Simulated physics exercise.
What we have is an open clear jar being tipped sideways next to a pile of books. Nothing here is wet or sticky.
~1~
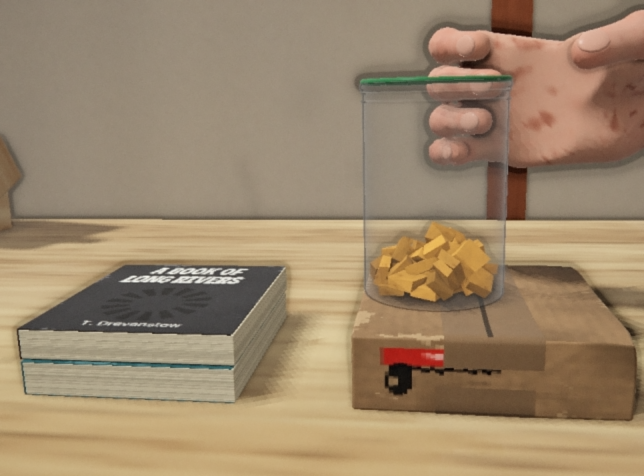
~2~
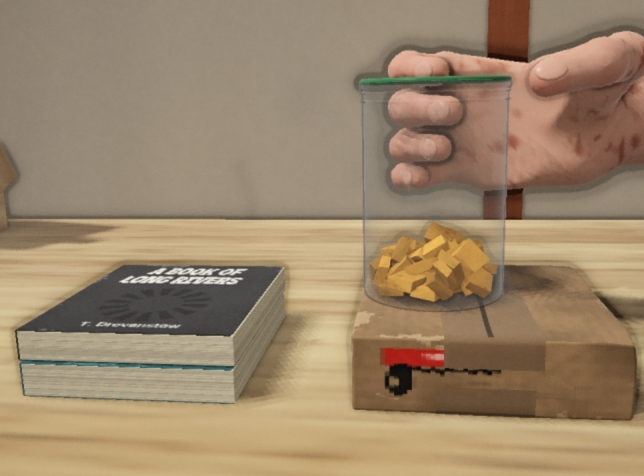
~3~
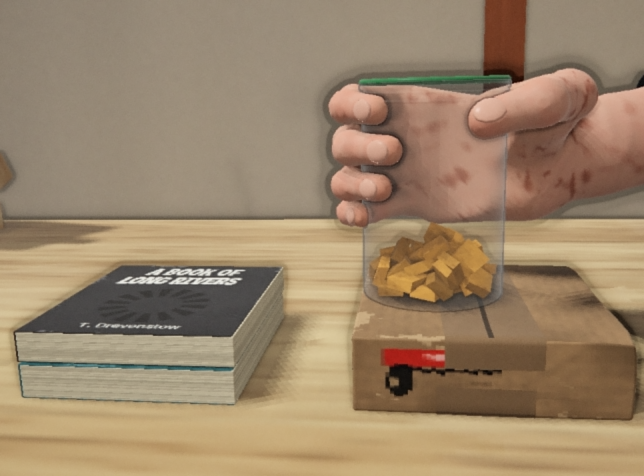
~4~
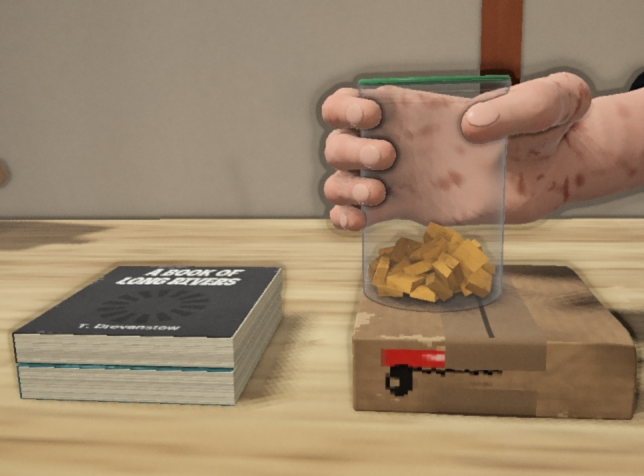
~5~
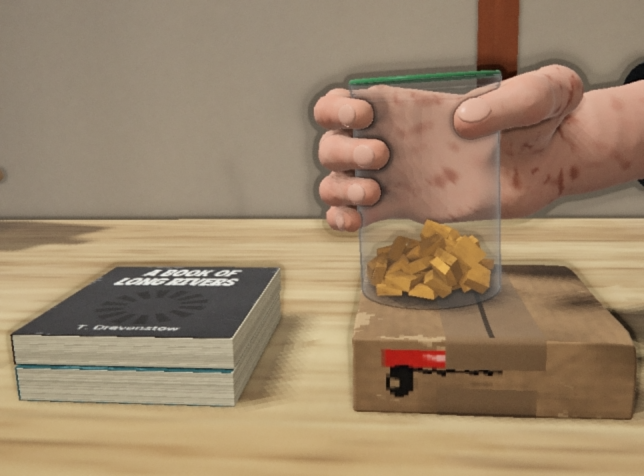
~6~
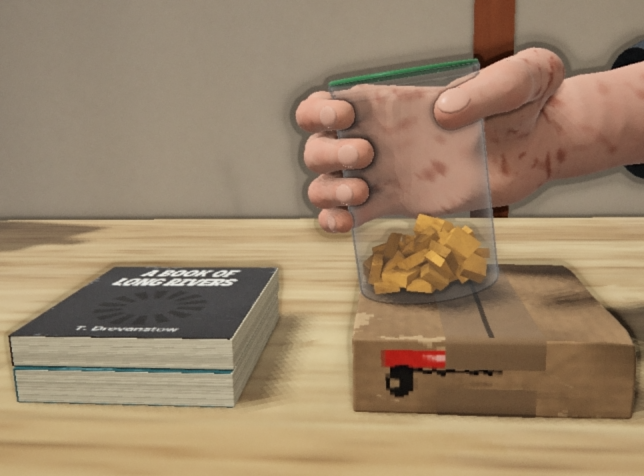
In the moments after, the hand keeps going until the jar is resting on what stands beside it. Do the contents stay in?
What is in the jar does not come out.
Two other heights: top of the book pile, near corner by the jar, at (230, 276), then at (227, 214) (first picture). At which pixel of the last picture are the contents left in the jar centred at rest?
Around (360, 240) in the first try, (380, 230) in the second.
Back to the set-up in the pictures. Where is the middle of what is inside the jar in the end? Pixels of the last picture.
Near (308, 262).
Then, 0.64 s after the last picture, the jar leans 49°; everything is still inside.
Then, 1.20 s after the last picture, the jar leans 86°; everything is still inside.
Then, 1.68 s after the last picture, the jar rests on the book pile at 92°; everything is still inside.
At rest, the jar rests on the book pile at 92°; everything is still inside.
